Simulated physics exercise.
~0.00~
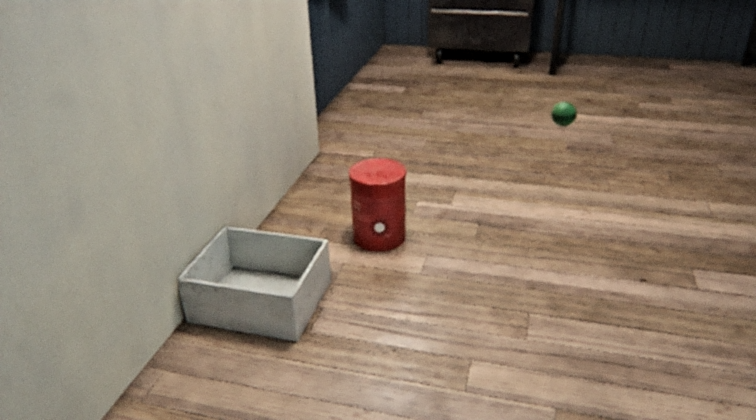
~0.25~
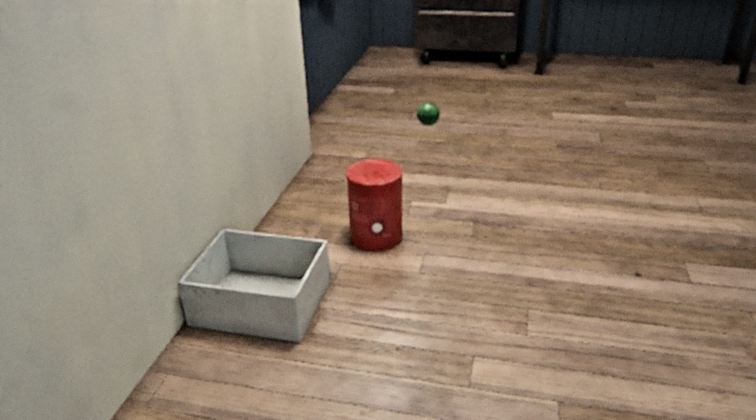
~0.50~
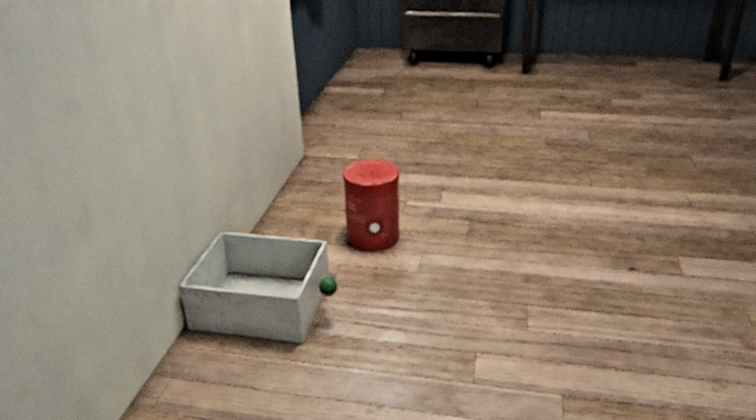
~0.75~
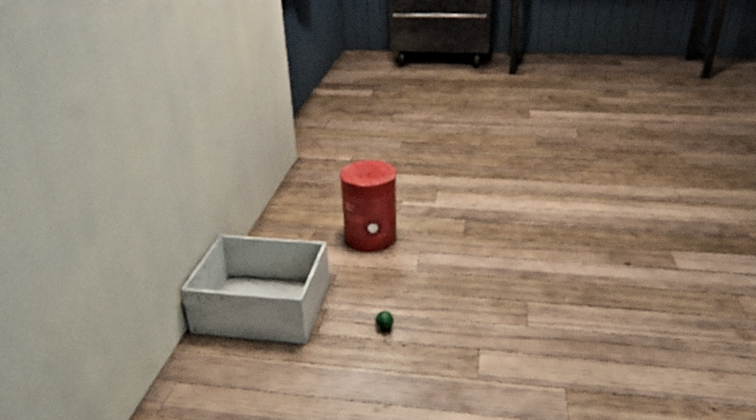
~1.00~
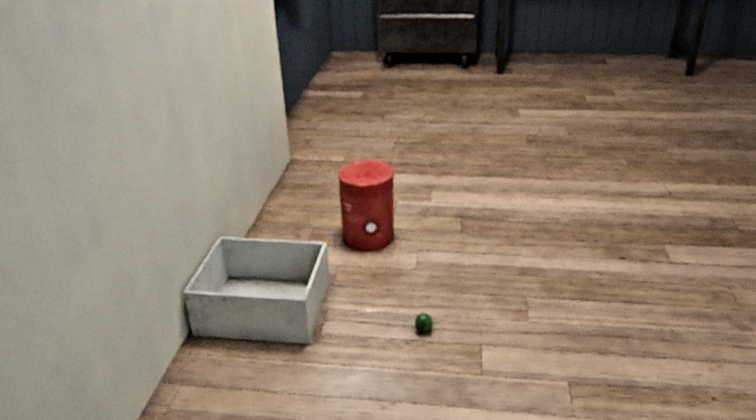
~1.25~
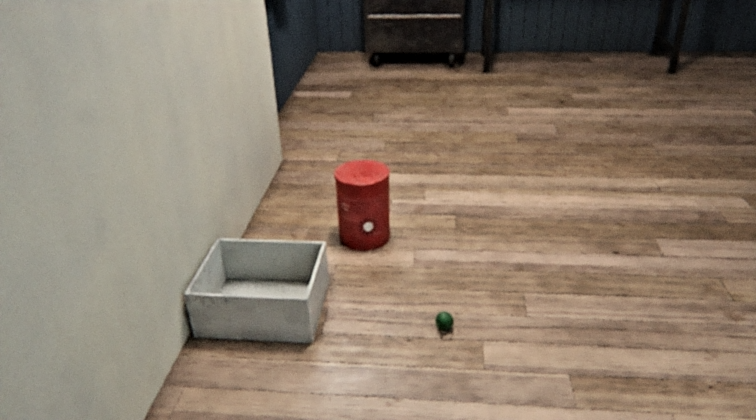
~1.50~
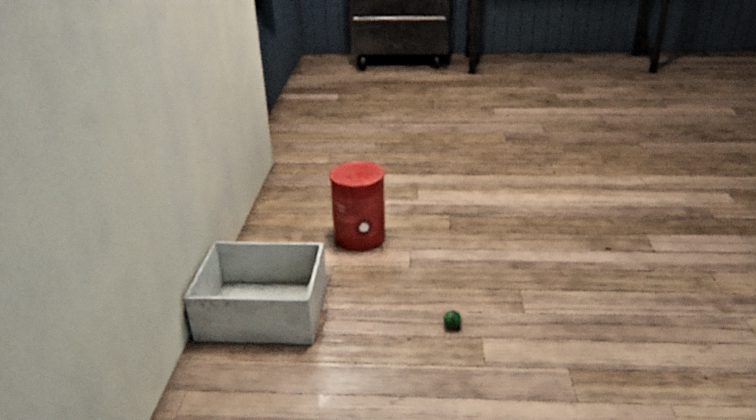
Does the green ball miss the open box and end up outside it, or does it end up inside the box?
The green ball misses and ends up on the floor outside the box, to its right.
In this clip, a green ball flies left through the air toward an open grey box on a wooden floor, drops to the box's right side, then moves back right and settles on the floor outside it, while a red pail stays in place.
